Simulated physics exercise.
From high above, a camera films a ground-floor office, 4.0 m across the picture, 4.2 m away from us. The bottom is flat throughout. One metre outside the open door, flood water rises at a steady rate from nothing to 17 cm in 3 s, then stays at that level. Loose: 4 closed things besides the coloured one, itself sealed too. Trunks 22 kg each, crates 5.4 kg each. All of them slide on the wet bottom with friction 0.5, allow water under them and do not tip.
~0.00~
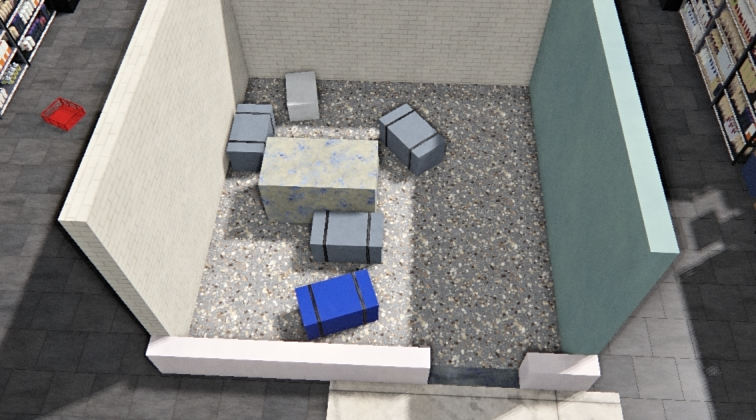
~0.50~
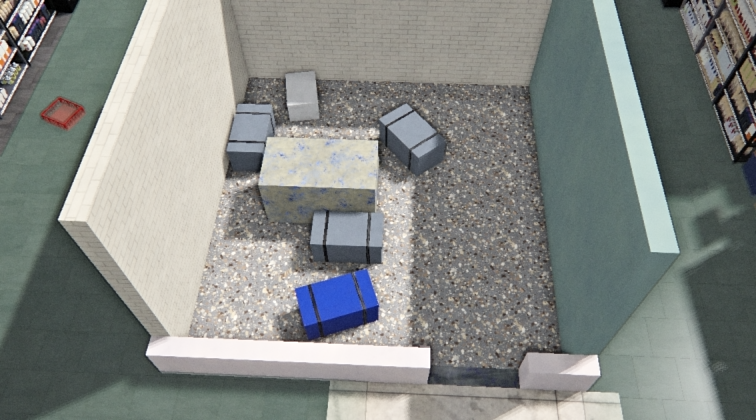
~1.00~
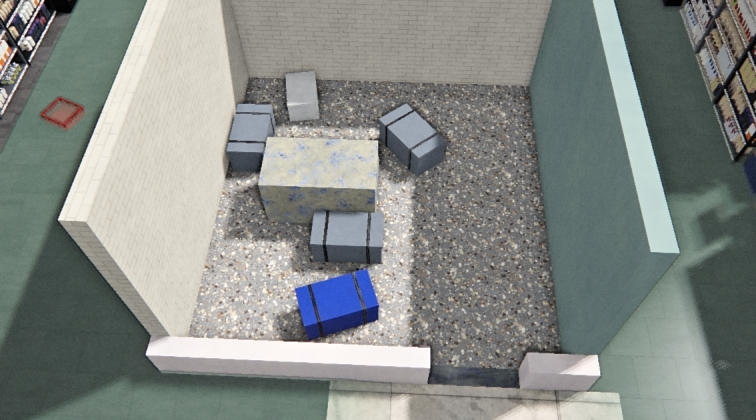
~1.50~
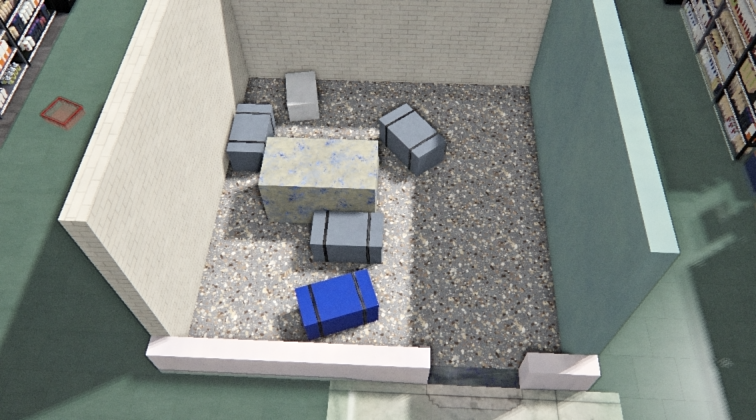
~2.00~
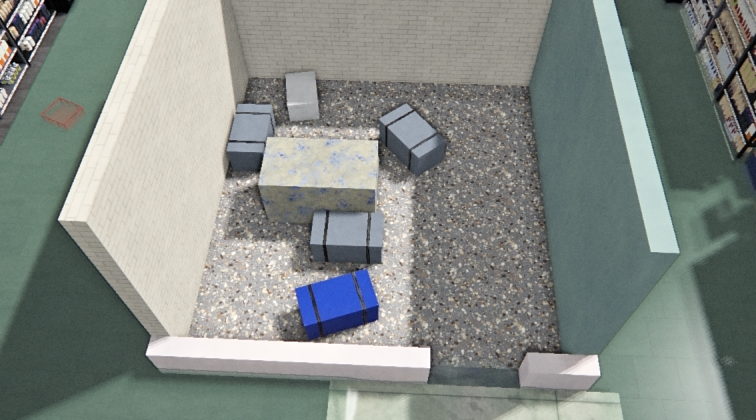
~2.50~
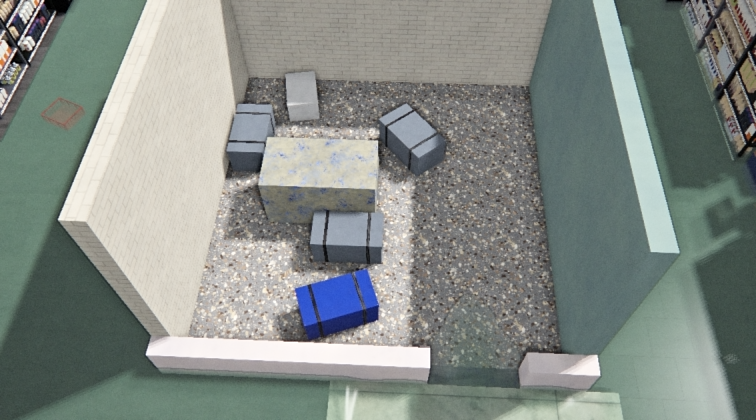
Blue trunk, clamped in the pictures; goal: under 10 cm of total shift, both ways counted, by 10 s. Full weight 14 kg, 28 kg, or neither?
14 kg.
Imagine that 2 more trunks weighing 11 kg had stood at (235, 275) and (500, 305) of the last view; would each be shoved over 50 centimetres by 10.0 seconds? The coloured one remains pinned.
In the order given, within the mark and then beyond the mark.
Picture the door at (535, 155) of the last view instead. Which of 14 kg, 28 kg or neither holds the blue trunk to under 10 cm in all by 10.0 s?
For that position, the smaller mass succeeds.
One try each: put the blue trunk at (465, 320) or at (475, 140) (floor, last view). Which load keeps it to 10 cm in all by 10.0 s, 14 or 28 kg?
First try none suffices, second try none suffices.
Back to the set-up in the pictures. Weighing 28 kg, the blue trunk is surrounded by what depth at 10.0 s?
2 cm, roughly.
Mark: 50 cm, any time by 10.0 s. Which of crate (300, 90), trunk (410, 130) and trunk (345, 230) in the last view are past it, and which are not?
Exceeded, Not exceeded, Not exceeded, in that order.
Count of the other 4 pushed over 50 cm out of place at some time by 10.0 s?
That comes to 1.
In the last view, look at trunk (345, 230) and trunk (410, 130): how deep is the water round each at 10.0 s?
3 and 6 cm.
After 3.5 s the blue trunk would be 0 cm from its start with 14 kg and 0 cm from its start with 28 kg; 0 cm of water round it then.
After 4.5 s the blue trunk would be 0 cm from its start with 14 kg and 0 cm from its start with 28 kg; 1 cm of water round it then.
After 7.0 s the blue trunk would be 0 cm from its start with 14 kg and 0 cm from its start with 28 kg; 2 cm of water round it then.
After 10.0 s the blue trunk would be 0 cm from its start with 14 kg and 0 cm from its start with 28 kg; 2 cm of water round it then.
